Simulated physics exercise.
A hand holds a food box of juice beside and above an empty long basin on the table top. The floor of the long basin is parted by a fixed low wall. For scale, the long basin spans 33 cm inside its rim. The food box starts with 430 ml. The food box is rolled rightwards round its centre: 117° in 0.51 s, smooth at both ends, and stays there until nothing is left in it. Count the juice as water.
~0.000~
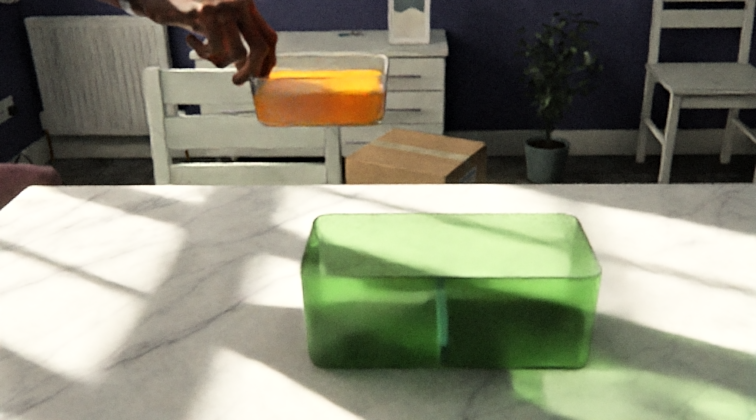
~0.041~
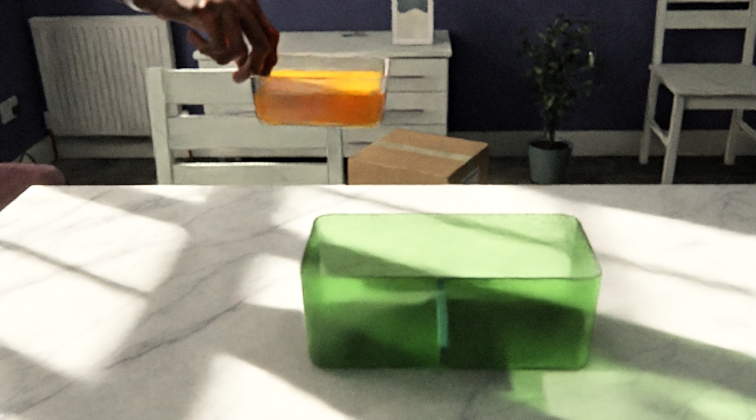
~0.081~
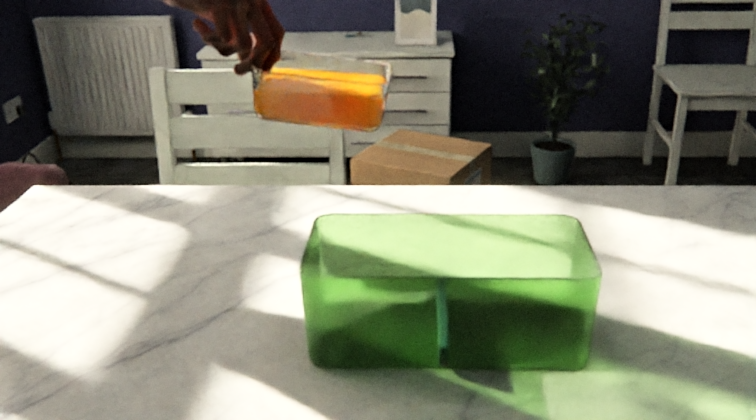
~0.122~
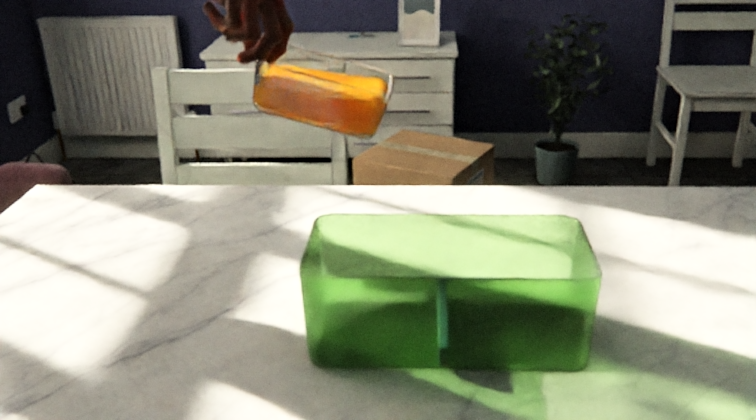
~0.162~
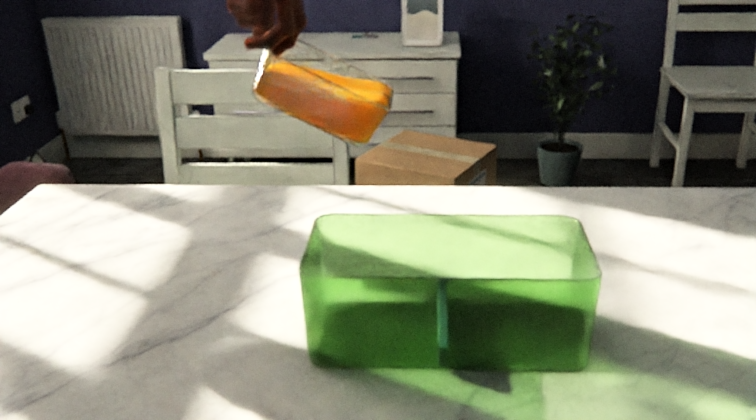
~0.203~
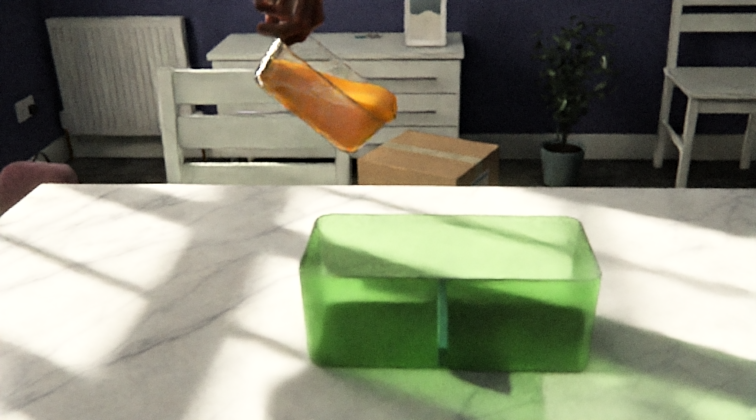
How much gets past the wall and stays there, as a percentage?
Roughly 38 per cent is past the wall.
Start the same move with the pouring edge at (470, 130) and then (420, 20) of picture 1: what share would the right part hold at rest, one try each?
In turn about 75 and 70 per cent.
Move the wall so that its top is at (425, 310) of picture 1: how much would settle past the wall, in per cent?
In that case some 70 per cent.
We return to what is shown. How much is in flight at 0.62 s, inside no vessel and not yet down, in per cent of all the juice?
Some 4 per cent.
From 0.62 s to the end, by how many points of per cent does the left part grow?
About 1 per cent.
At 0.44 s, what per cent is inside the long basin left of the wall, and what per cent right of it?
Left about 34, right about 12.
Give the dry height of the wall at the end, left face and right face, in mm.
Left about 18 mm, right about 22 mm.
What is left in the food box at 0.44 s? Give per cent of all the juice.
Some 6 per cent.
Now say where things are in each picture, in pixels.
In the first picture, tilt 0°; pouring edge (387, 68); surface from (261, 80) to (385, 80); the long basin's rim runs from (308, 244) to (589, 244); the wall's top is at (443, 311).
In the second picture, tilt 2°; pouring edge (388, 70); surface from (262, 80) to (385, 81).
In the third picture, tilt 7°; pouring edge (390, 76); surface from (262, 77) to (386, 83).
In the fourth picture, tilt 16°; pouring edge (391, 87); surface from (263, 74) to (388, 87).
In the fifth picture, tilt 27°; pouring edge (391, 100); surface from (264, 71) to (391, 92).
In the sixth picture, tilt 40°; pouring edge (387, 114); surface from (266, 65) to (373, 93); 7 per cent is over the edge.
Then, 0.44 s in, the tilt is 112° and 6 per cent is still to pour, 33 is left of the wall and 12 right of it.
Then, 0.62 s in, the tilt is 117° and 0 per cent is still to pour, 58 is left of the wall and 38 right of it.
Then, 0.81 s in, the tilt is 117° and 0 per cent is still to pour, 59 is left of the wall and 37 right of it.
Then, 1.01 s in, the tilt is 117° and 0 per cent is still to pour, 59 is left of the wall and 38 right of it.
Finally, 59 per cent lies left of the wall, 38 right of it and 3 outside.
